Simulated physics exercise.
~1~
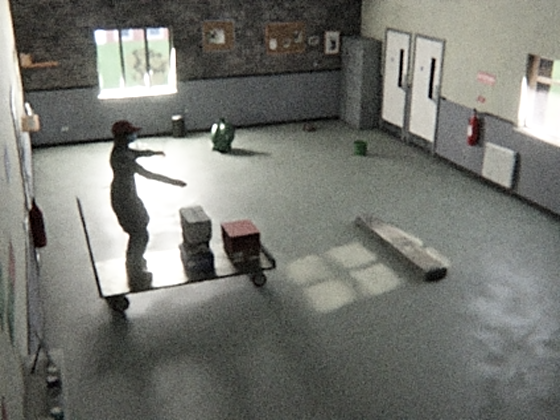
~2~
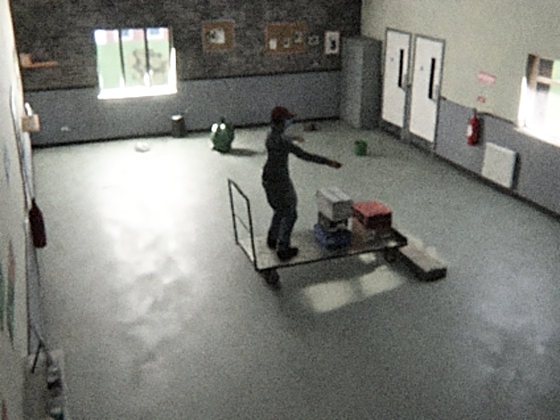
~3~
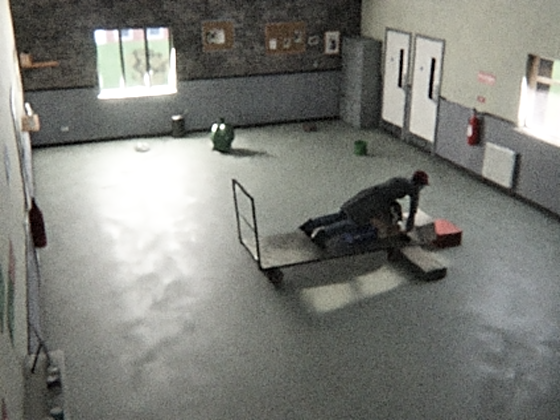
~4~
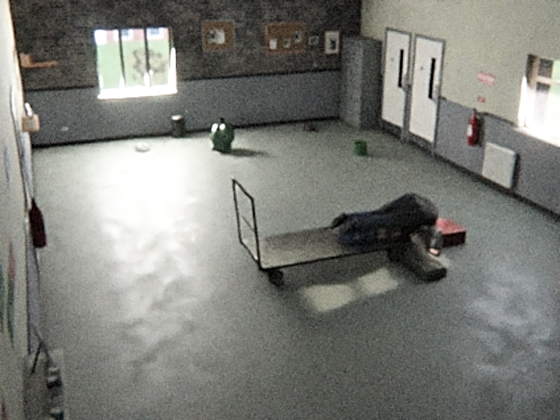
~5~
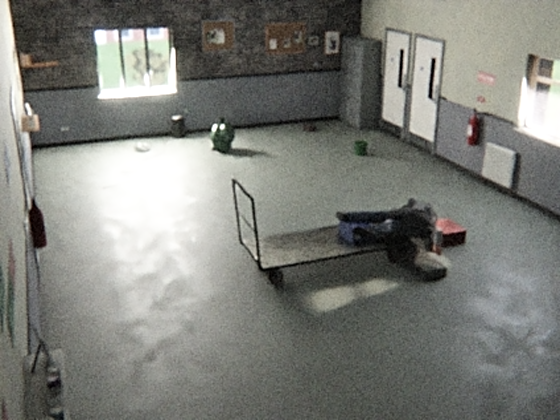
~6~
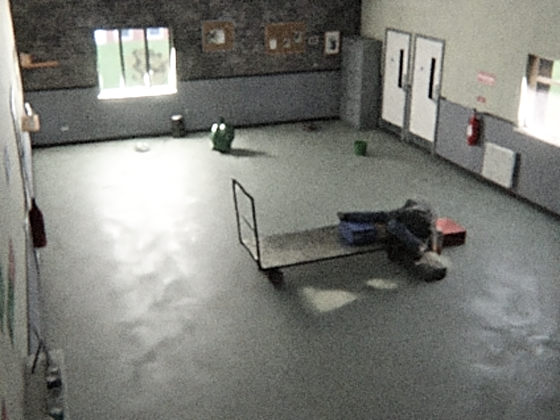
In a dim hall with a brick back wall, a capped worker rode a flat cart rightward until it met a low block, then pitched forward with several boxes and ended slumped over the front edge, a blue one still on the deck.
